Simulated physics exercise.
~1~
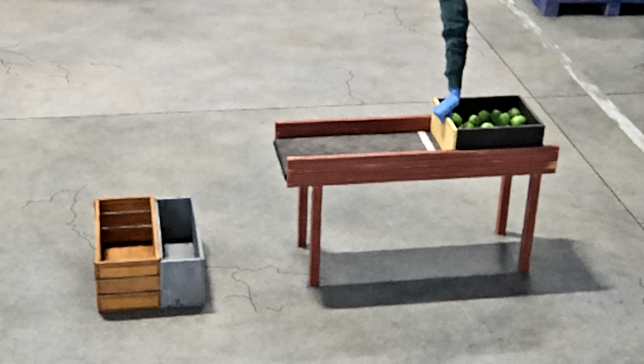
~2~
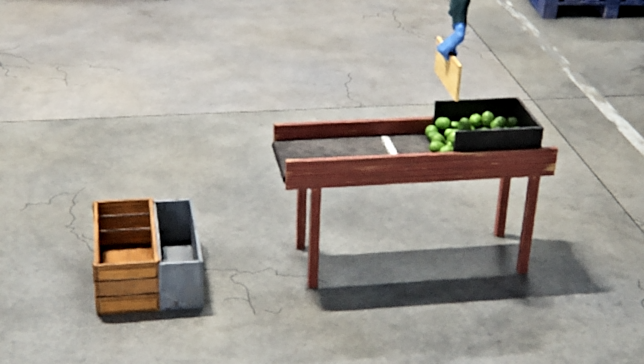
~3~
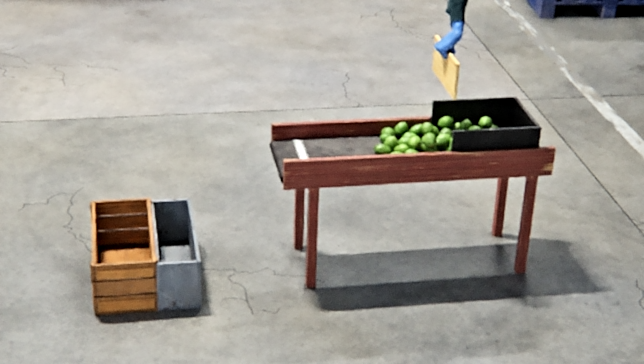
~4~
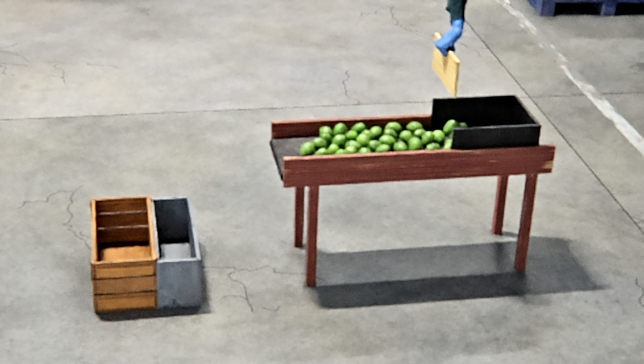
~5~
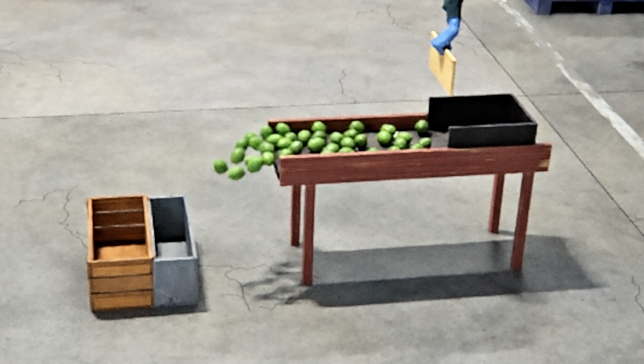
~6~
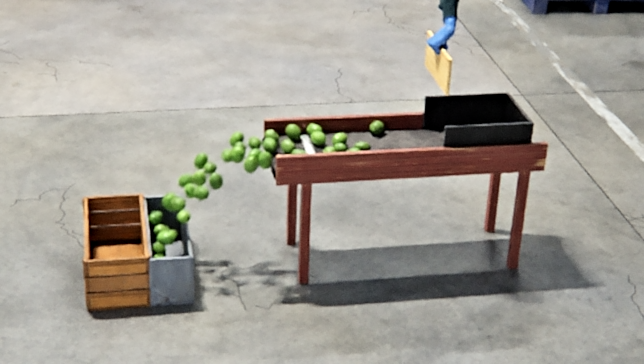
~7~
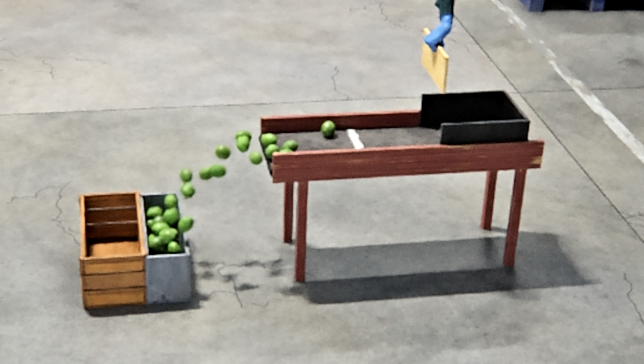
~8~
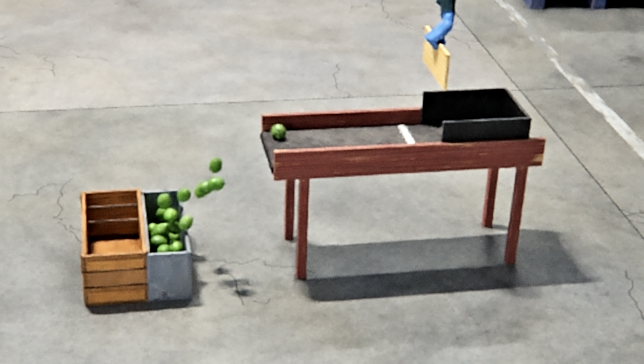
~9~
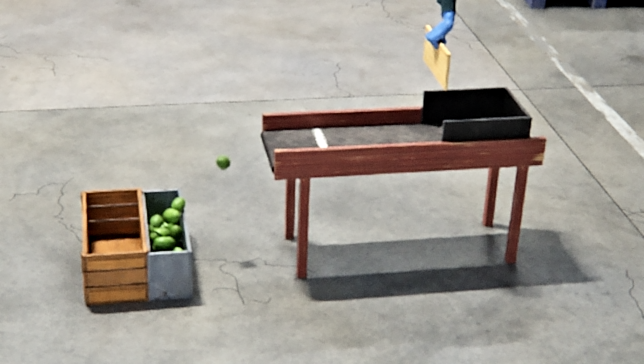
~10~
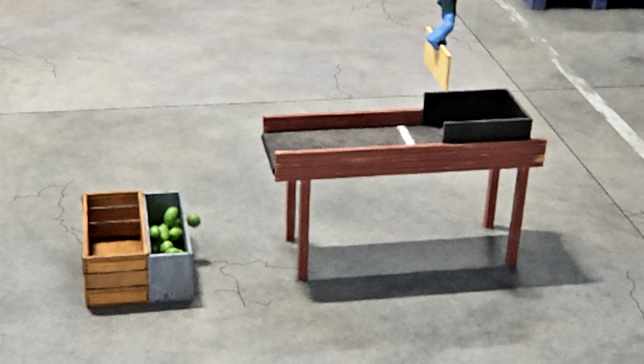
We see a gloved hand lift a gate from a black pen on a red-sided table, and a belt carries green limes left until they spill off the end in a stream, almost all landing in a grey tote beside a wooden box that stays empty.
